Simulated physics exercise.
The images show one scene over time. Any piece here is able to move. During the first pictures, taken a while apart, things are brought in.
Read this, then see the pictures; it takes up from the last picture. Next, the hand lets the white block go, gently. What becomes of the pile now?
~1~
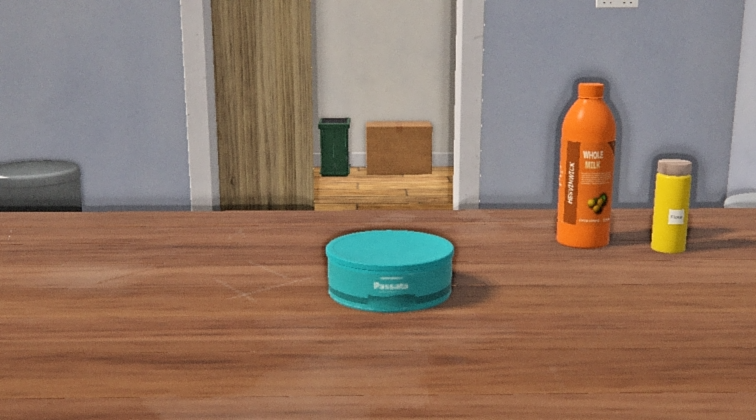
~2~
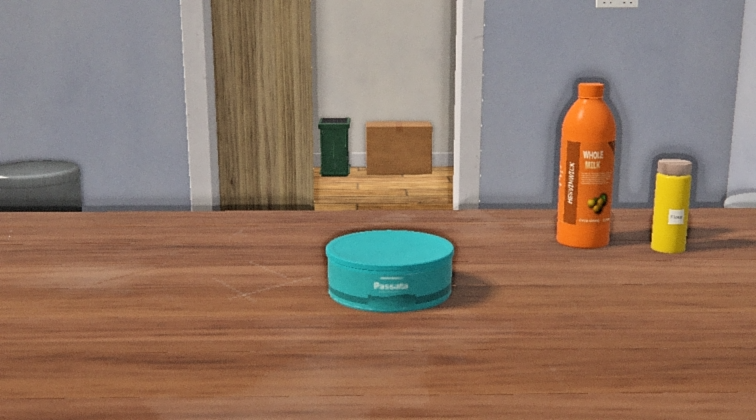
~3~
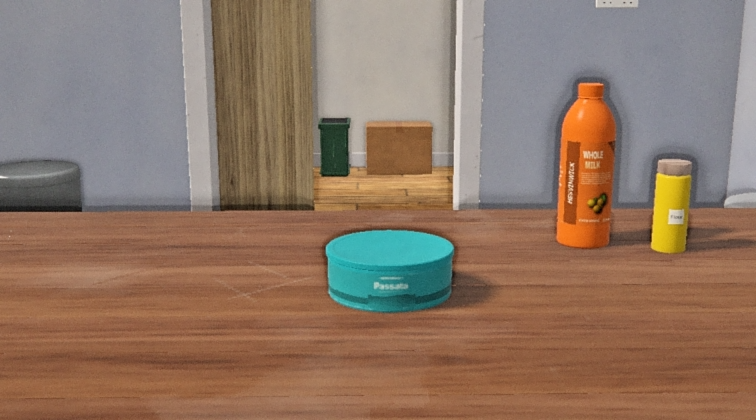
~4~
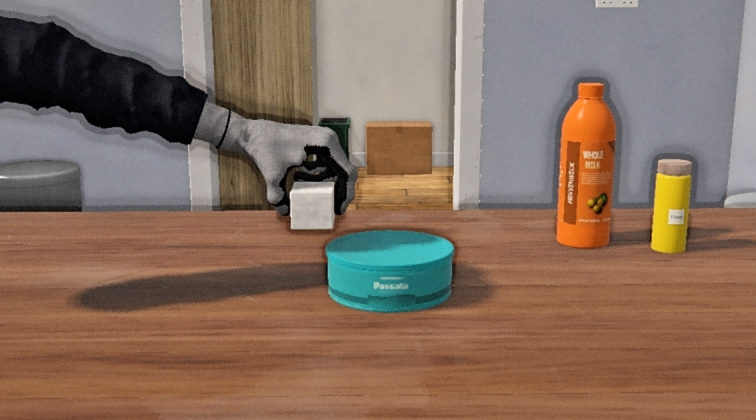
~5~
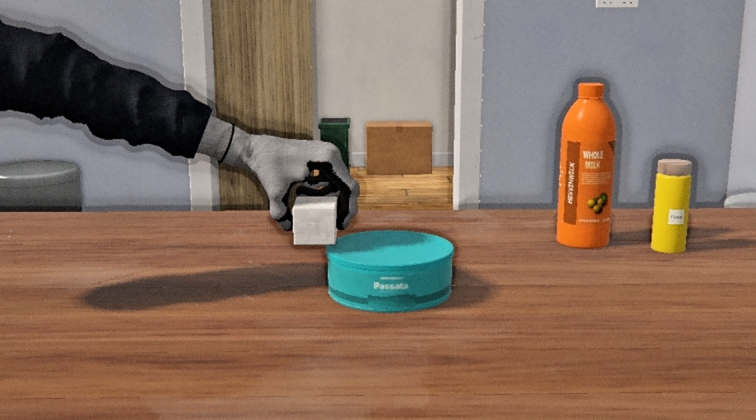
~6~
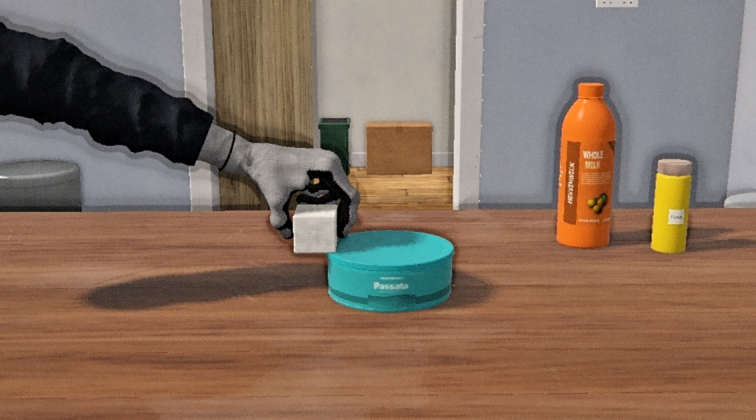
Doesn't stay together.
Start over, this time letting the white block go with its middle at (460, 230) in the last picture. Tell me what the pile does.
After that, the pile falls over.
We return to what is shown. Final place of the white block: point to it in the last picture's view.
End spot: Near (278, 276).
Then, 0.30 s later than the last frame, white block now fallen.
Then, 0.90 s later than the last frame, nothing new.
Then, 2.20 s later than the last frame, white block resting near (278, 275).
When it is over, fallen, white block; the other 3 as before. End places, in pixels of the last picture, white block near (278, 275). The pile gives way.
